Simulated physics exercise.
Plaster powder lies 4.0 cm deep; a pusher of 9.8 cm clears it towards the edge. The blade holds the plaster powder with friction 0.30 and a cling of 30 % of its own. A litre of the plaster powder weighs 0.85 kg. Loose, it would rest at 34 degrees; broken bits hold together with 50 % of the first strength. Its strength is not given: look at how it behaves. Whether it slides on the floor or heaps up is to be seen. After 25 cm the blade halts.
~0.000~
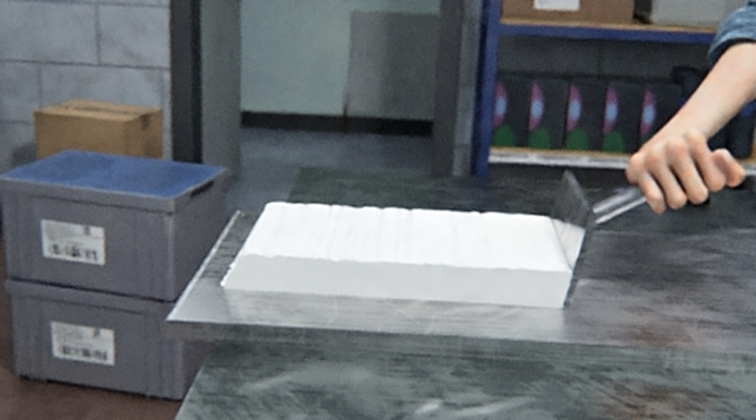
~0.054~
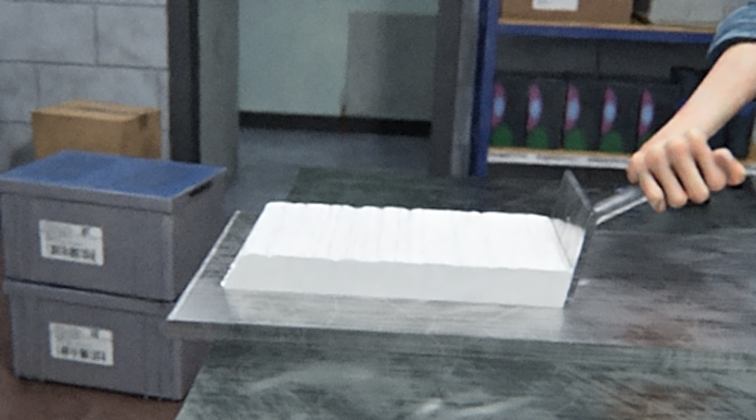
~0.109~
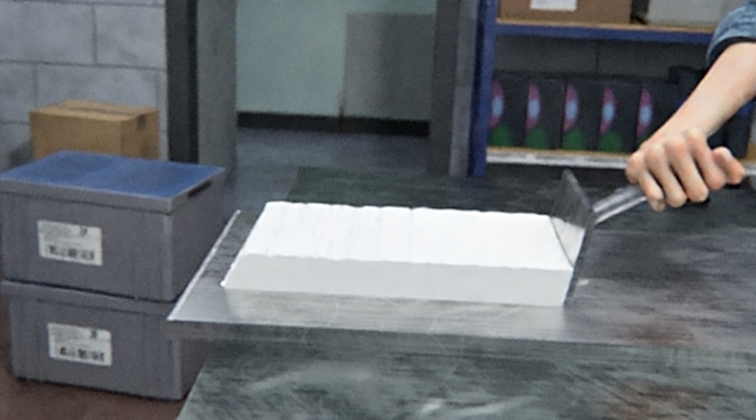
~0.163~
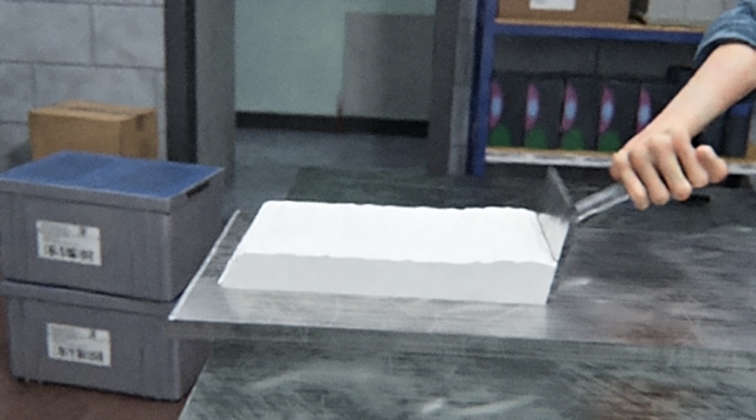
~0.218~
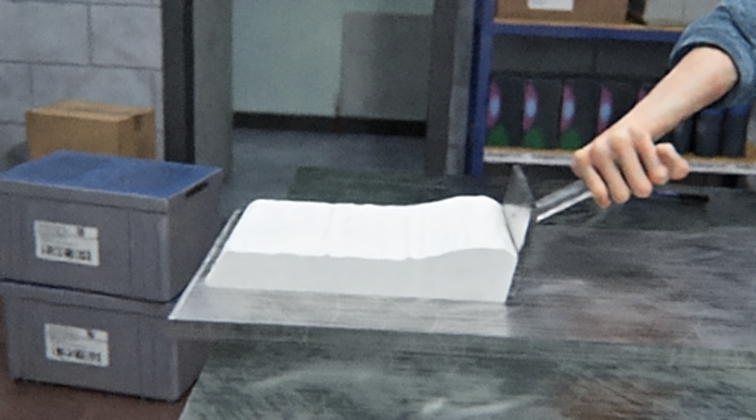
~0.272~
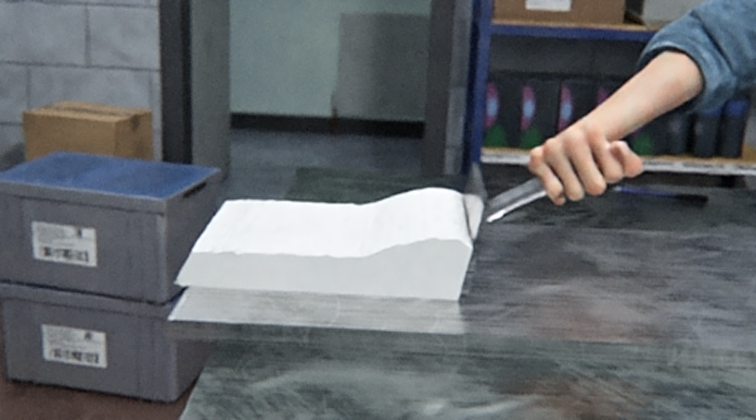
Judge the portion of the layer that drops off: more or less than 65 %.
Expect more than 65 %.
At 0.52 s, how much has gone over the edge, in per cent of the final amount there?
About 30 %.
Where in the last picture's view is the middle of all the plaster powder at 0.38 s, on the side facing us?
Near (245, 270).
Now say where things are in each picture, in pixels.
In the first picture, foot of the blade at (562, 308), not yet moved; foremost bit of the plaster powder at (225, 287), piled 3.9 cm high.
In the second picture, foot of the blade at (563, 307), not yet moved; foremost bit of the plaster powder at (226, 287), piled 3.9 cm high.
In the third picture, foot of the blade at (562, 306), not yet moved; foremost bit of the plaster powder at (226, 287), piled 4.0 cm high.
In the fourth picture, foot of the blade at (545, 305), moved 2.1 cm; foremost bit of the plaster powder at (223, 286), piled 4.6 cm high.
In the fifth picture, foot of the blade at (505, 302), moved 6.2 cm; foremost bit of the plaster powder at (207, 285), piled 5.8 cm high.
In the sixth picture, foot of the blade at (458, 300), moved 11 cm; foremost bit of the plaster powder at (178, 285), piled 6.7 cm high.
After 0.38 s, 0 % has gone over the edge.
After 0.52 s, 33 % has gone over the edge.
After 0.65 s, 57 % has gone over the edge.
After 0.78 s, 81 % has gone over the edge.
After 1.25 s, 94 % has gone over the edge.
